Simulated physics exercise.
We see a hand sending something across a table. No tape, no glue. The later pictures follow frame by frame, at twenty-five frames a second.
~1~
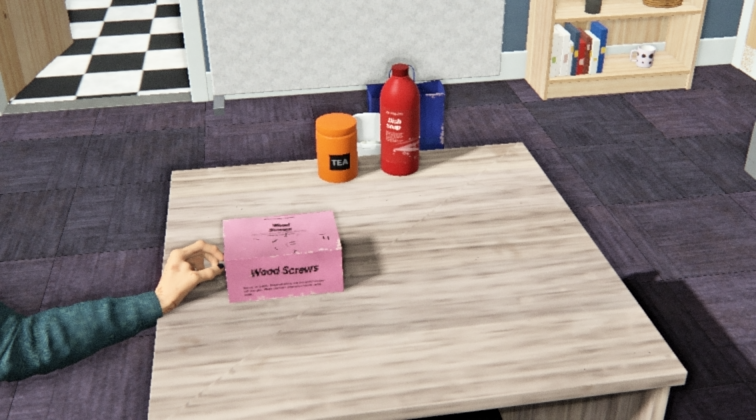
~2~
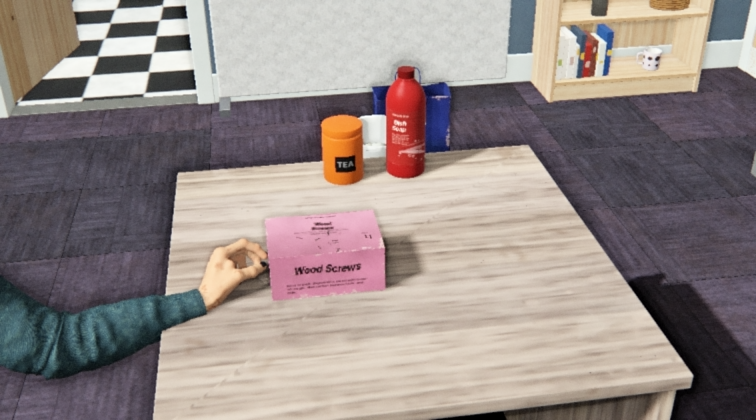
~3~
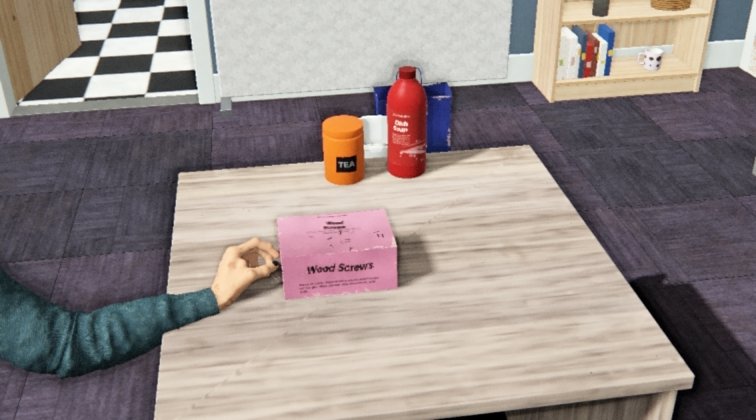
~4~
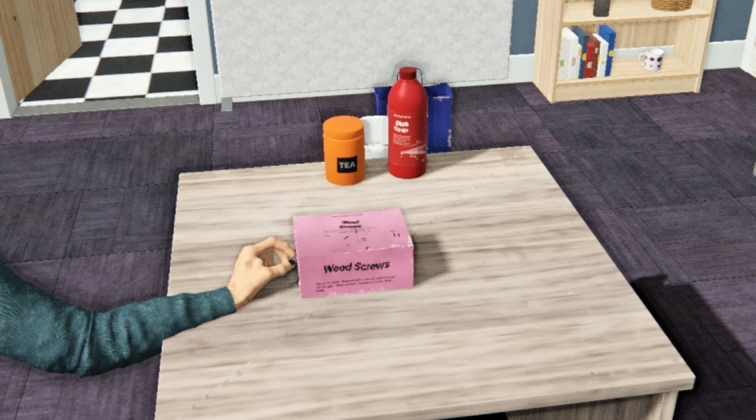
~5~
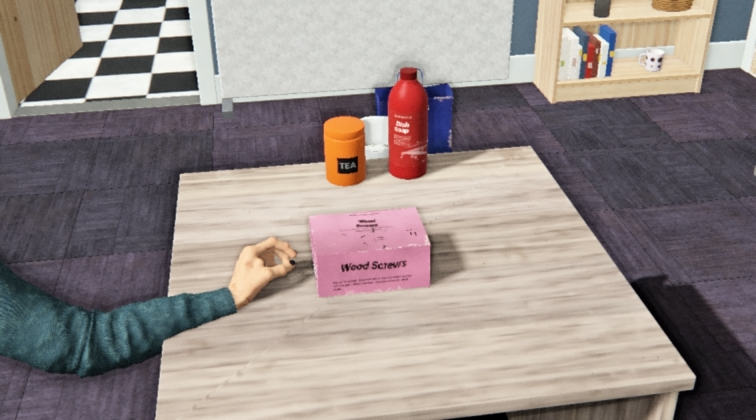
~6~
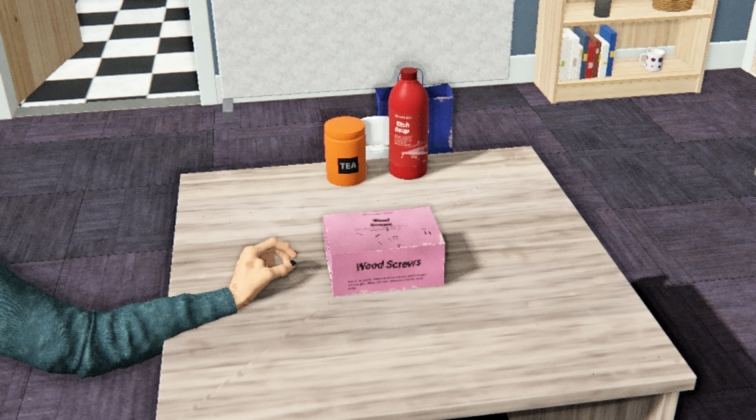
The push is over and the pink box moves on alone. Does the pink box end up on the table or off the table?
The pink box remains on top.
Then, 0.10 s later than the last frame, pink box moved a little near (406, 248).
Then, 0.30 s later than the last frame, pink box moved a little near (415, 247).
When it is over, moved from the start, pink box. End places, in pixels of the last picture, pink box near (415, 247).
